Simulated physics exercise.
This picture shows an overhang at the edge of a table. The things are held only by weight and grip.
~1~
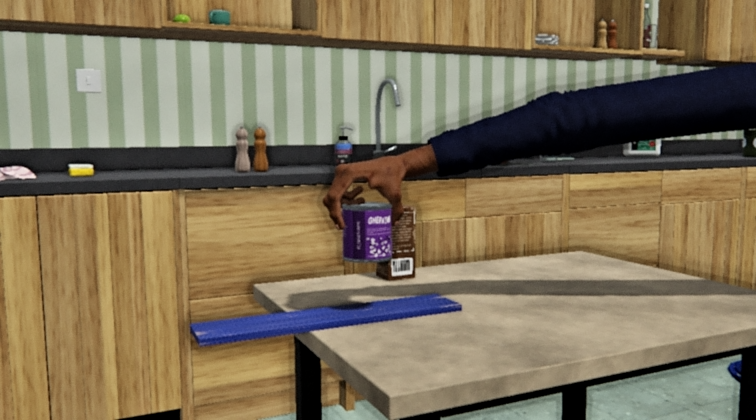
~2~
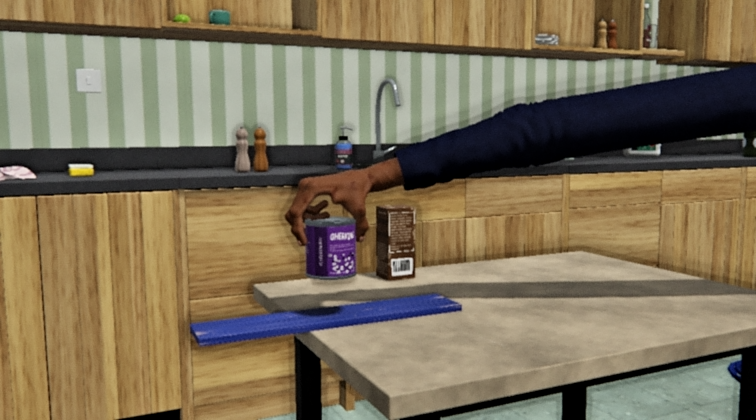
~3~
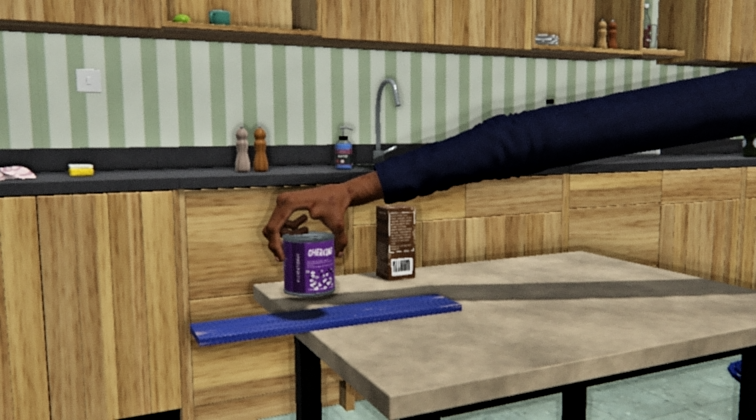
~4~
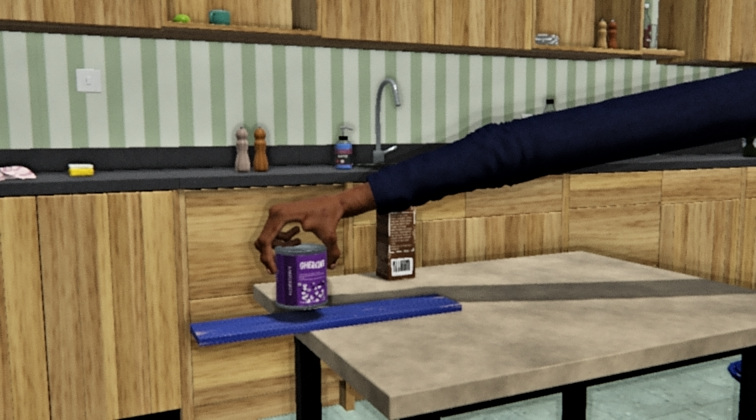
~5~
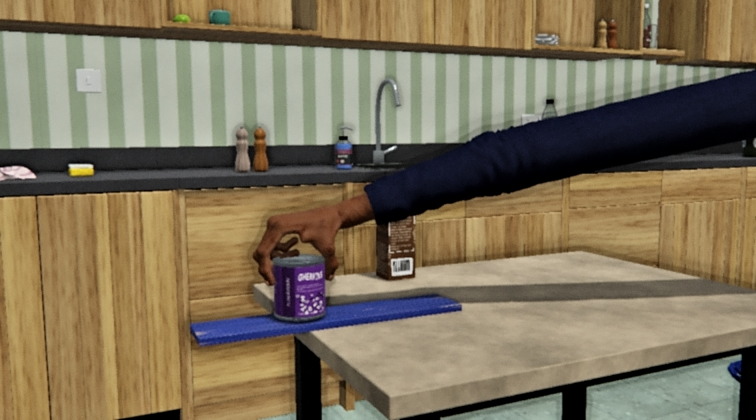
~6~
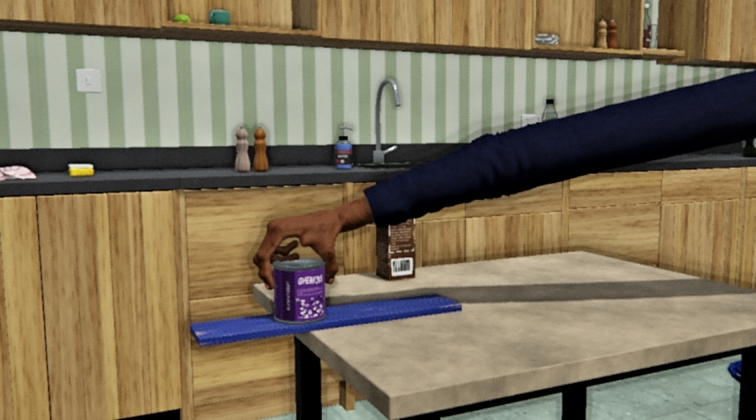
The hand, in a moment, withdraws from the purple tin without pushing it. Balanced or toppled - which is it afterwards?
Balanced.
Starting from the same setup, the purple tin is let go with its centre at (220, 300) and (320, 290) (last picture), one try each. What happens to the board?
The first time it drops, and the second time it does not fall.
Then, 0.80 s on from there, no change.
Then, 1.70 s on from there, purple tin resting near (300, 291).
In the end, all 3 unmoved. At the end, from the last picture's camera, purple tin near (300, 291). The board keeps its balance.
